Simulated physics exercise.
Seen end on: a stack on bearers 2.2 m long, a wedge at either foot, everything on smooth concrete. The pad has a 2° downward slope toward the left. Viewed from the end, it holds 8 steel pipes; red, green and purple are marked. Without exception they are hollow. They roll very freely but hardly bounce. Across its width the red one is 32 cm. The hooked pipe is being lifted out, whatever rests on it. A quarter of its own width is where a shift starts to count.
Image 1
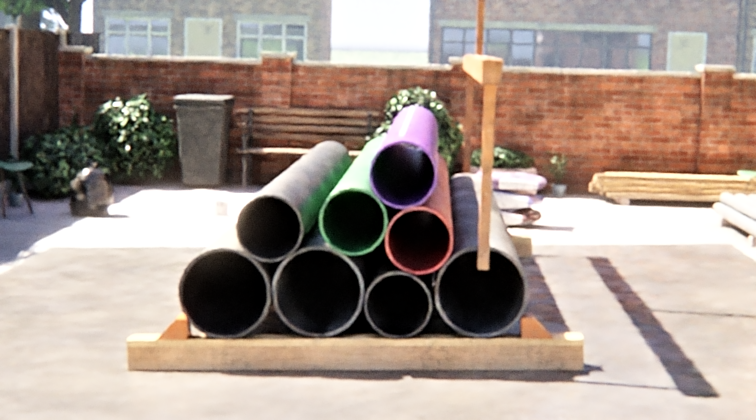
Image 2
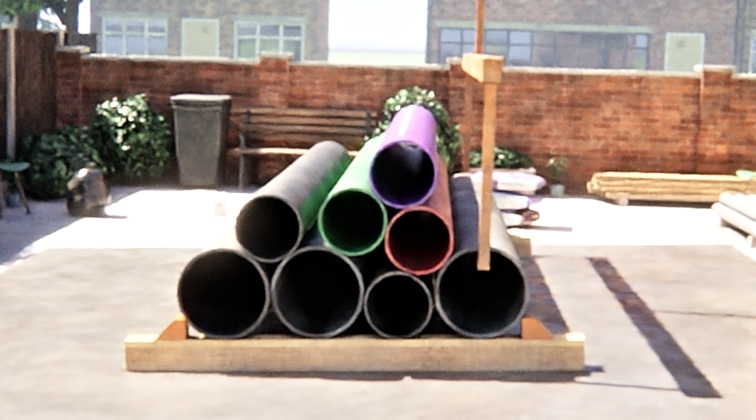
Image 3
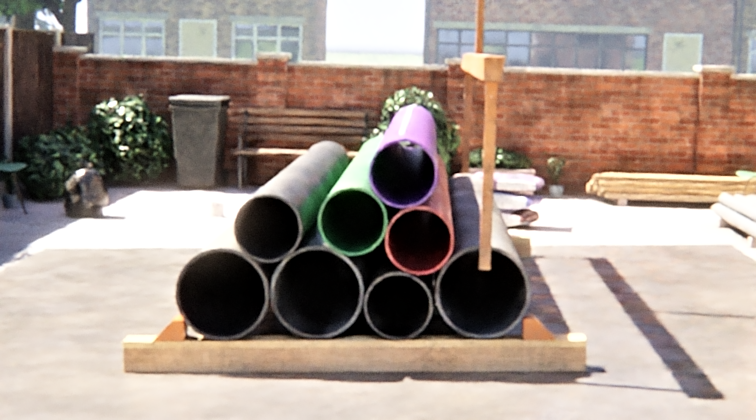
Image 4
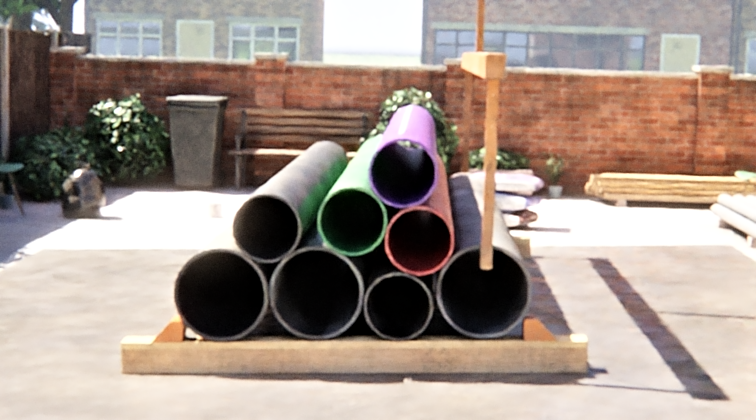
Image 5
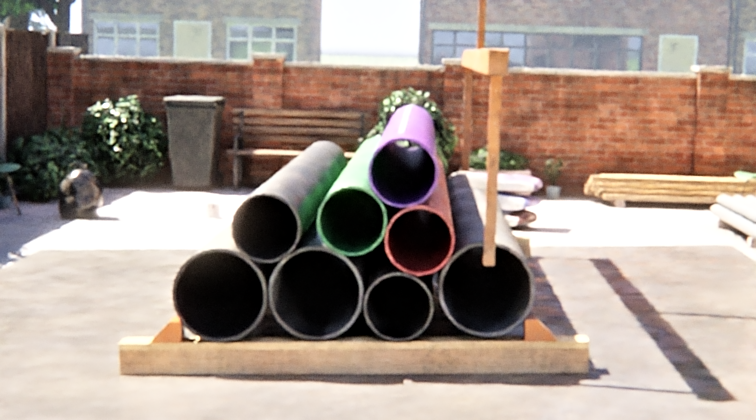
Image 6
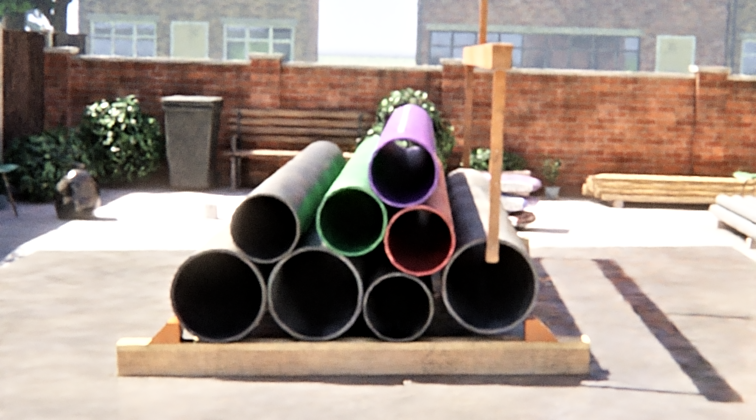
In a walled yard, a wooden hook slightly lifts the right-hand black pipe of a stack.
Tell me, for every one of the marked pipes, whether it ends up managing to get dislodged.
Here it is: Red pipe - it does, green - it does, purple - it does.
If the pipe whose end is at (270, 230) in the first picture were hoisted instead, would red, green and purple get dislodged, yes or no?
Result with that setup - red negative, green negative, purple negative.
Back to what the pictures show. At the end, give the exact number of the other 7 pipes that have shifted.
That comes to 3 in total.
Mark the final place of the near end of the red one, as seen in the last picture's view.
Look near pixel (493, 307).
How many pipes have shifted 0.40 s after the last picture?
By that time, 0.
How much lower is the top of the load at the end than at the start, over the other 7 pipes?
About 25 cm.
Another 0.2 s on from the last picture, red is unmoved; green is unmoved; purple is unmoved; 0 out of place.
Another 0.4 s on from the last picture, red is 5 cm further right and 2 cm lower; green is 5 cm further right and 3 cm lower; purple is 4 cm further right and 2 cm lower; 0 out of place.
Another 0.6 s on from the last picture, red is 14 cm further right and 8 cm lower; green is 12 cm further right and 8 cm lower; purple is 13 cm further right and 8 cm lower; 3 out of place.
In the end (1.1 s after the last picture), red is 34 cm further right and 29 cm lower; green is 11 cm further right and 8 cm lower; purple is 20 cm further right and 37 cm lower; 3 out of place.
